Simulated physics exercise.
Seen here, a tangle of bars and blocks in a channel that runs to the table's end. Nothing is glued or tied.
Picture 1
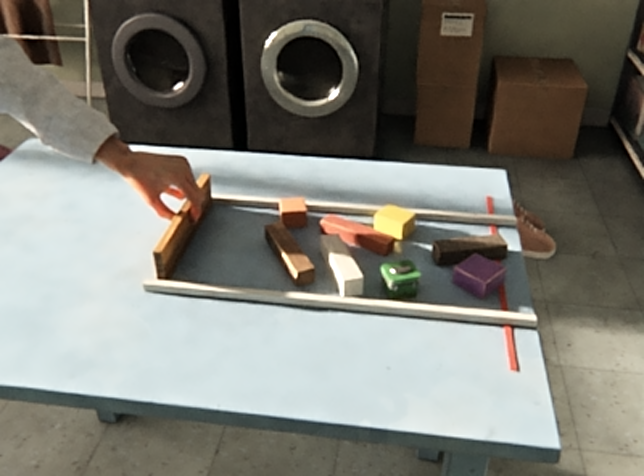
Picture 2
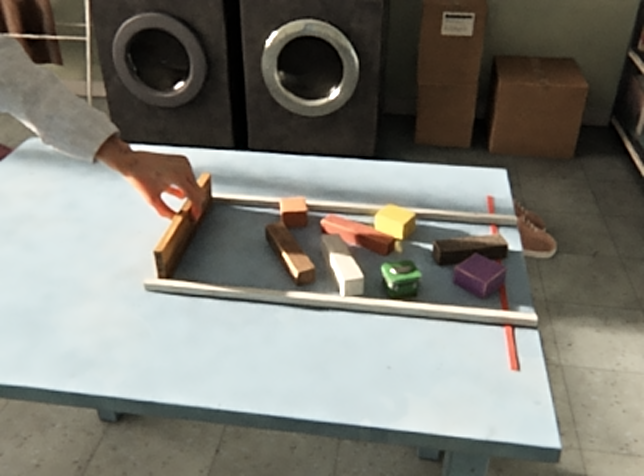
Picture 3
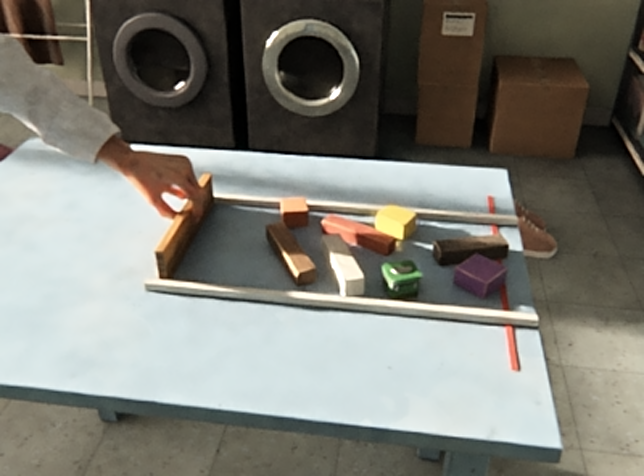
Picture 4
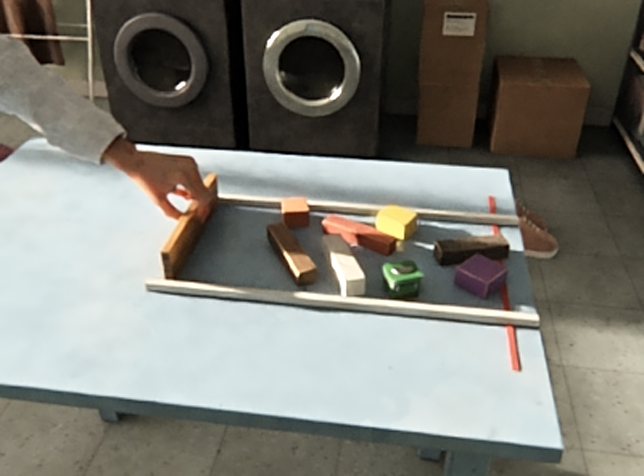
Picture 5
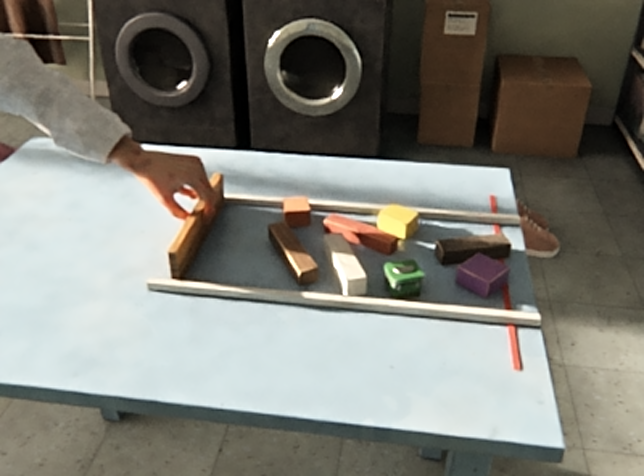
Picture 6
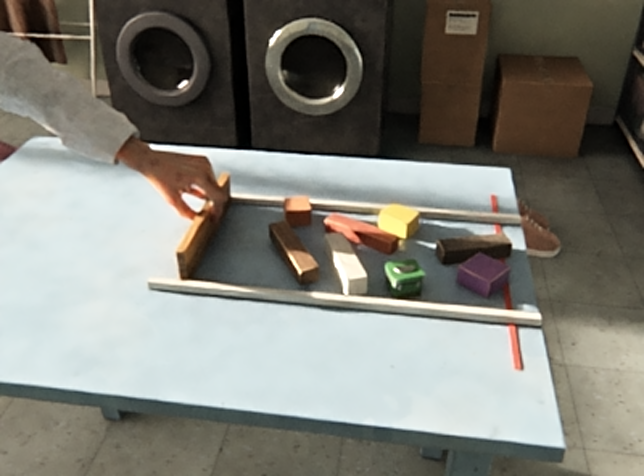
In a room with two dark front-loading machines and cardboard boxes behind, a pale blue table is seen from above at an angle. Between two pale rails lie orange, brown, red, white, yellow, green, black and purple pieces, with a red strip across the right end. From the left, a grey-sleeved hand holds a wooden board still, then slides it slightly rightward, while the pieces barely shift and the view stays nearly steady.
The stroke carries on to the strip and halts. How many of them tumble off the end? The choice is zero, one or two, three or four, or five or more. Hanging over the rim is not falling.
The number that fall off is five or more.
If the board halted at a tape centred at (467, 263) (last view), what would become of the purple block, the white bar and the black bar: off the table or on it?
The purple block drops off, the white bar survives, the black bar is lost.
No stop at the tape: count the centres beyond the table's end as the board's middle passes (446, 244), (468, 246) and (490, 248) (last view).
Place by place, 1, 2 and 5.
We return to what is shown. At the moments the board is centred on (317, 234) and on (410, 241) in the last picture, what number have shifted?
By then 4, and 8.
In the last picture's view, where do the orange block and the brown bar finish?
First (513, 229), then (516, 272).
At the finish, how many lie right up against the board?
In contact: 2.
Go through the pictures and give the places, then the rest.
In the first picture, purple block (479, 276); black bar (469, 250); green case (400, 280); board (186, 225); tape (499, 267).
In the second picture, black bar (470, 249); board (187, 224).
In the third picture, green case (401, 280); white bar (342, 264).
In the fourth picture, purple block (481, 276); red bar (359, 235).
In the fifth picture, black bar (473, 249); orange block (296, 212).
In the sixth picture, purple block (483, 274); black bar (474, 248); green case (404, 279); board (207, 224); tape (503, 266).
Soon after, none off yet; purple block at rest near (483, 274); black bar at rest near (474, 248); green case at rest near (404, 279).
After that, none off yet; purple block at rest near (483, 274); black bar at rest near (474, 249); green case displaced about its own width near (425, 283).
And then, none off yet; purple block displaced about its own width near (529, 279); black bar tilting well over near (543, 254); green case displaced well along near (510, 295).
In the end, the number that fall off is five or more; gone, white bar, red bar, yellow block, green case, black bar and purple block.
